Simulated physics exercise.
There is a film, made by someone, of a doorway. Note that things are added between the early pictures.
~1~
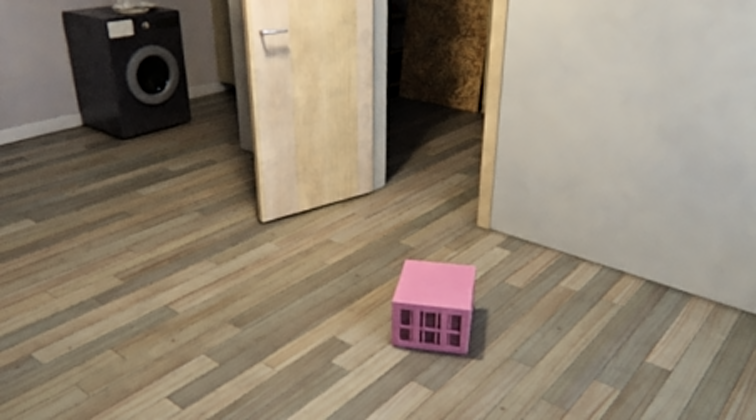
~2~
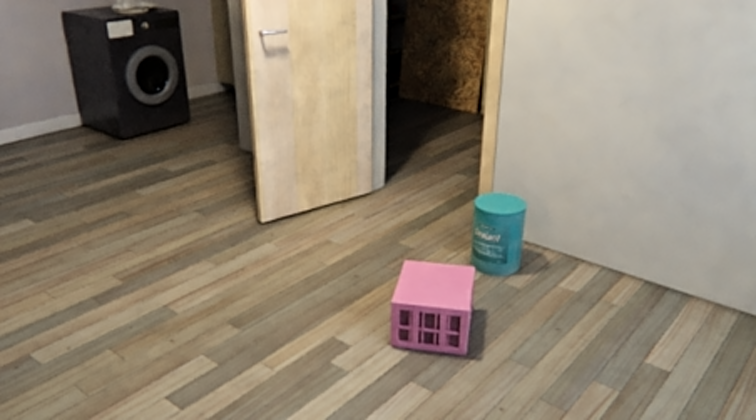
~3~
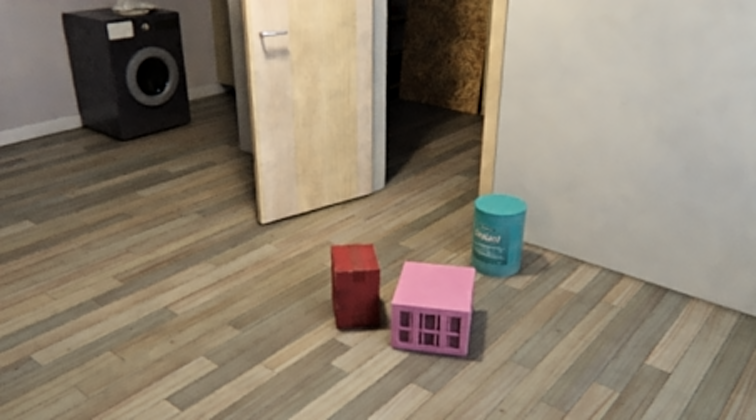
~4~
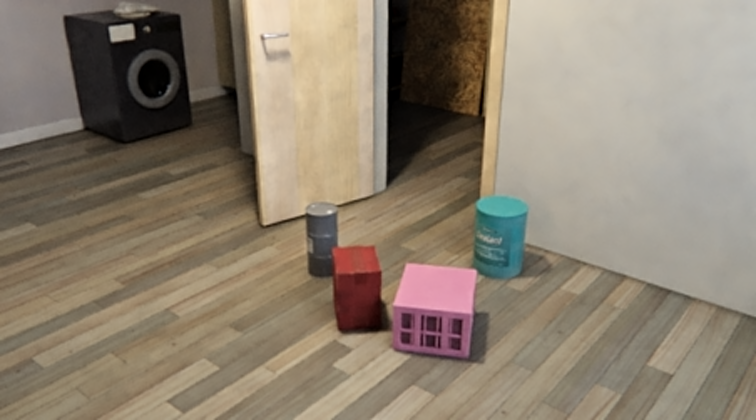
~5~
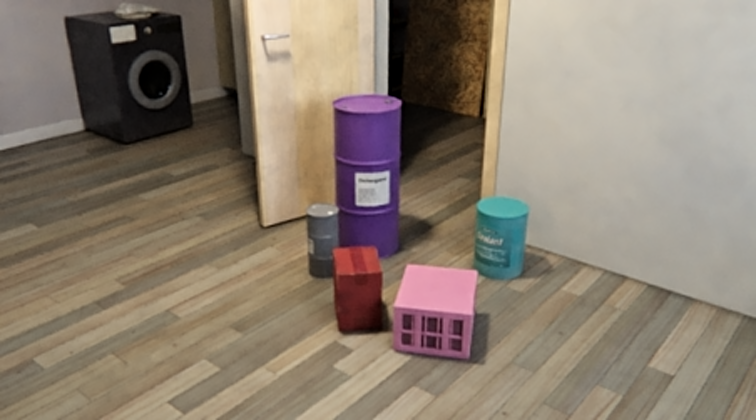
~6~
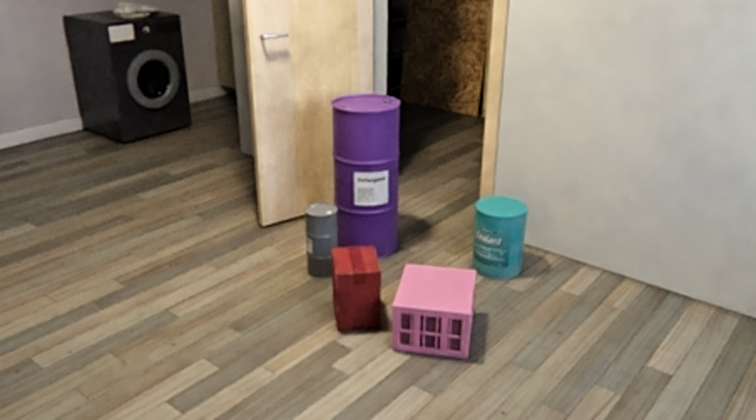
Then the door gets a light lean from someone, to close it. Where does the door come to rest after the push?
I expect the push will fail.
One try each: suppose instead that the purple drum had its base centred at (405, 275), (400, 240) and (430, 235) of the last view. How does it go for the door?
The door finishes its swing in case one, is obstructed in case two and is obstructed in case three.
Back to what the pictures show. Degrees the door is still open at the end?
It stays open at around 70°.
Then, 0.30 s on from there, door 97° open.
Then, 0.50 s on from there, door 84° open.
Then, 0.70 s on from there, door 68° open.
In the end, door 68° open; all 5 unmoved. At the end, from the last picture's camera, purple drum near (367, 177).
